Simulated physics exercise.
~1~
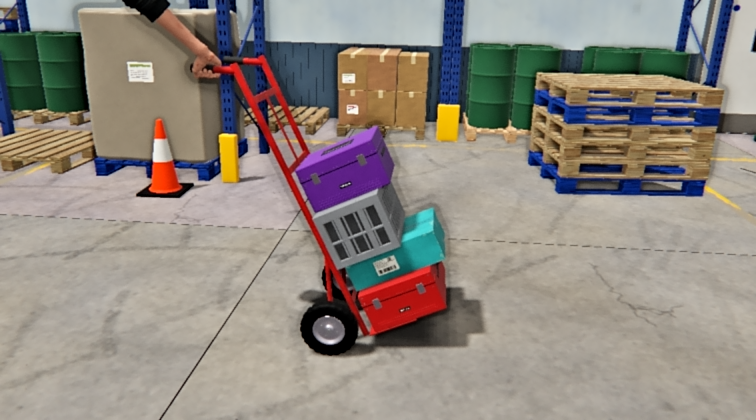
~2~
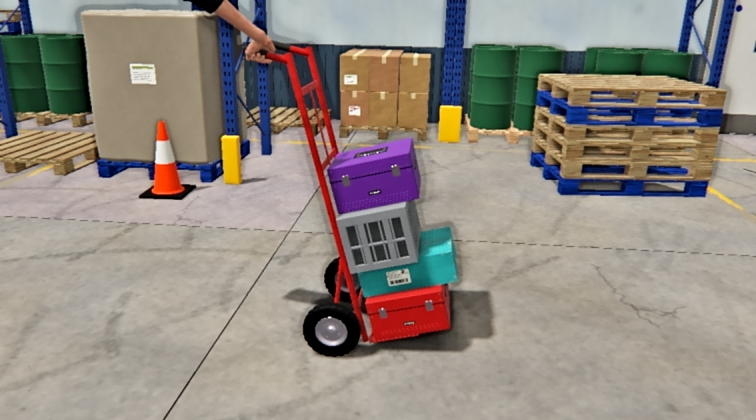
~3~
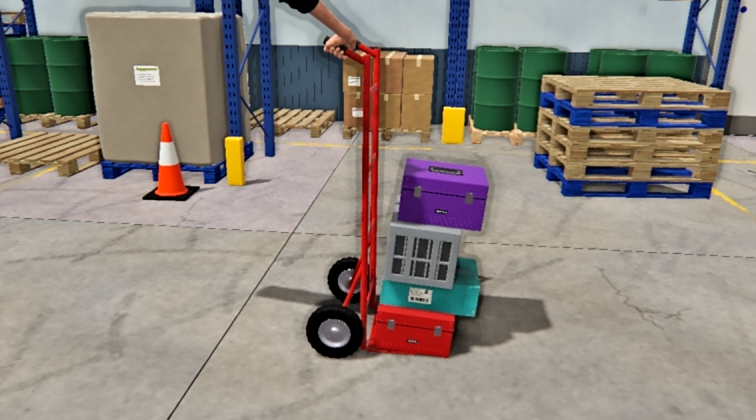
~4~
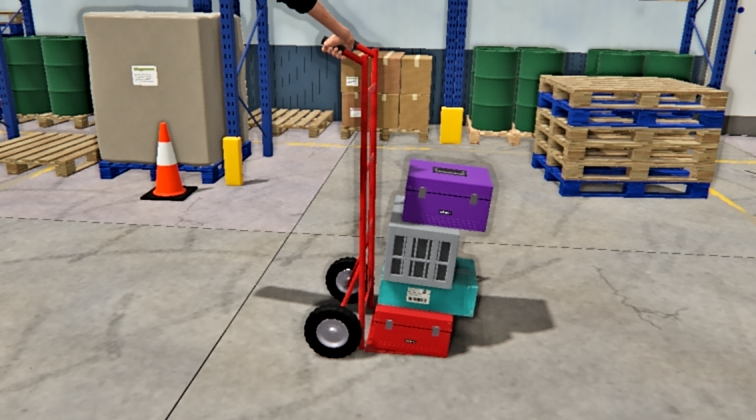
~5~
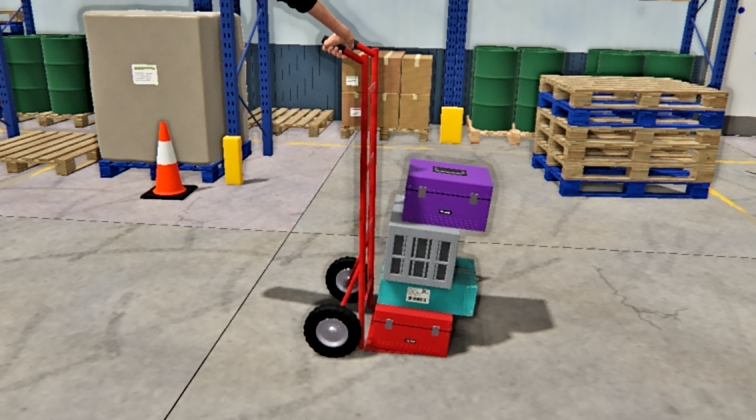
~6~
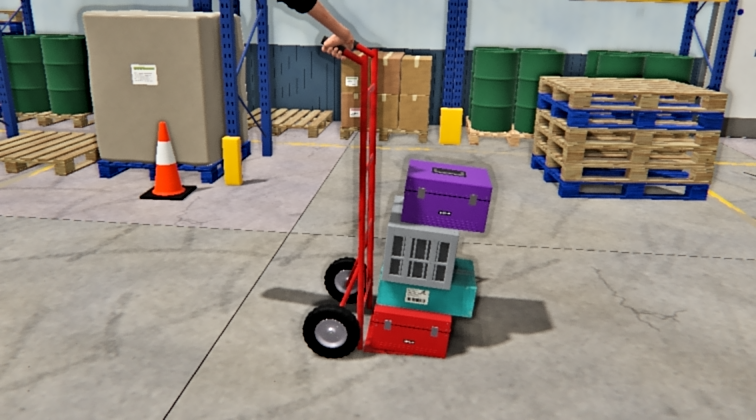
In a warehouse, a hand tips a loaded red sack truck upright, and its stack stays standing.
